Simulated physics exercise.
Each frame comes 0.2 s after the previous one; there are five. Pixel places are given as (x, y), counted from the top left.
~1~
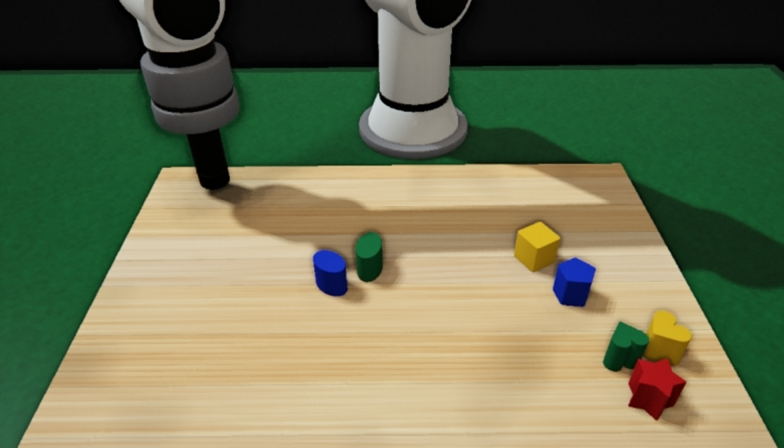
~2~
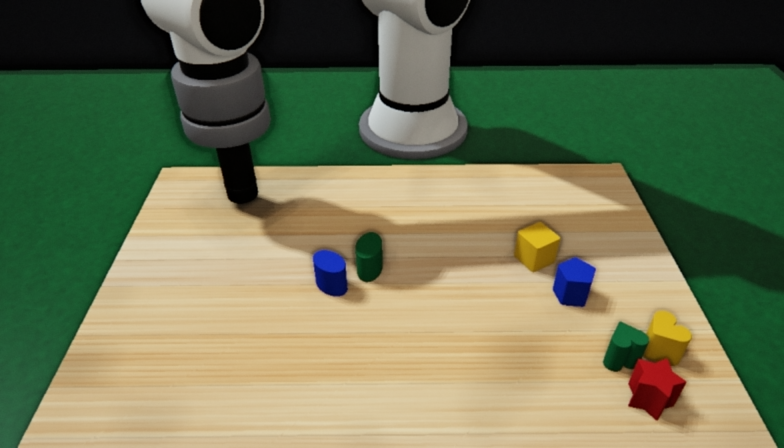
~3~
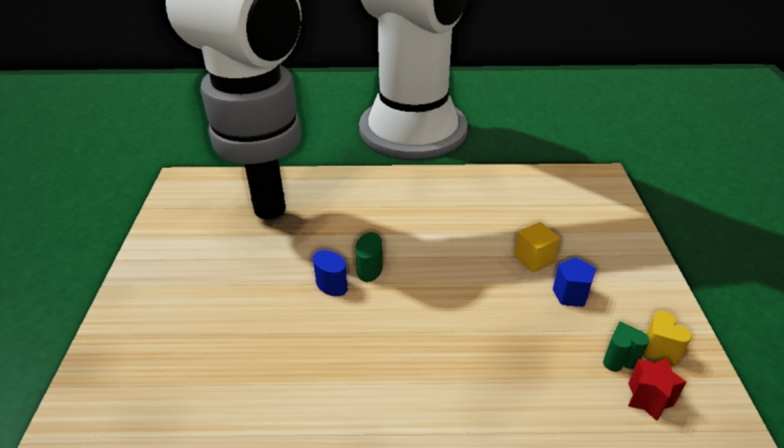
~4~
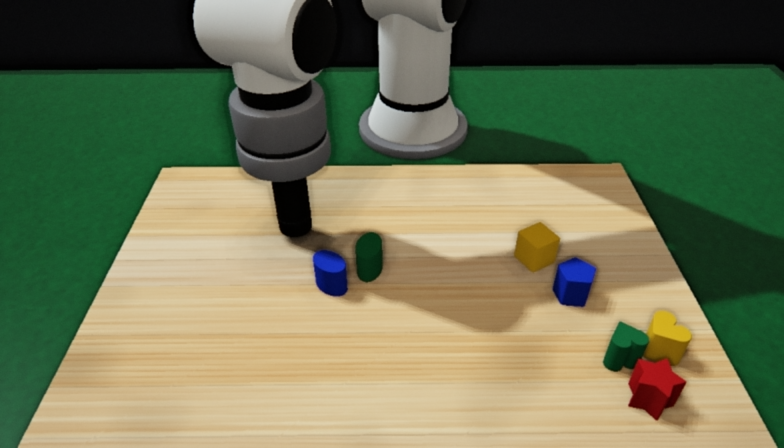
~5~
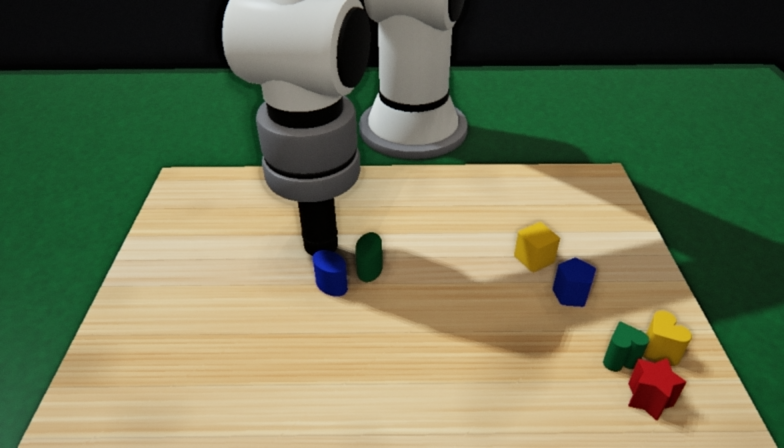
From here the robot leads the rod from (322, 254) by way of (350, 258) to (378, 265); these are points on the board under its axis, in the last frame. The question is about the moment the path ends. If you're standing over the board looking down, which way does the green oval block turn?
Clockwise from above.
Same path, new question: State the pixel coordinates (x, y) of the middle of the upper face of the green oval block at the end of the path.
By then it is at (396, 257).
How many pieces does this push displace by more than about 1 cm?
By the end, one block will have moved.
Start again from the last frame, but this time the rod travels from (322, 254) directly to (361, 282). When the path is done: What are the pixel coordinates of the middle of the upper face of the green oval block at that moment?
Its top middle: (392, 250).
The first path, step by step. Halfway along, rod (350, 251); green oval block (374, 247).
At the end, rod (378, 257); blue oval block unmoved; green oval block (396, 257), turned 45° clockwise.
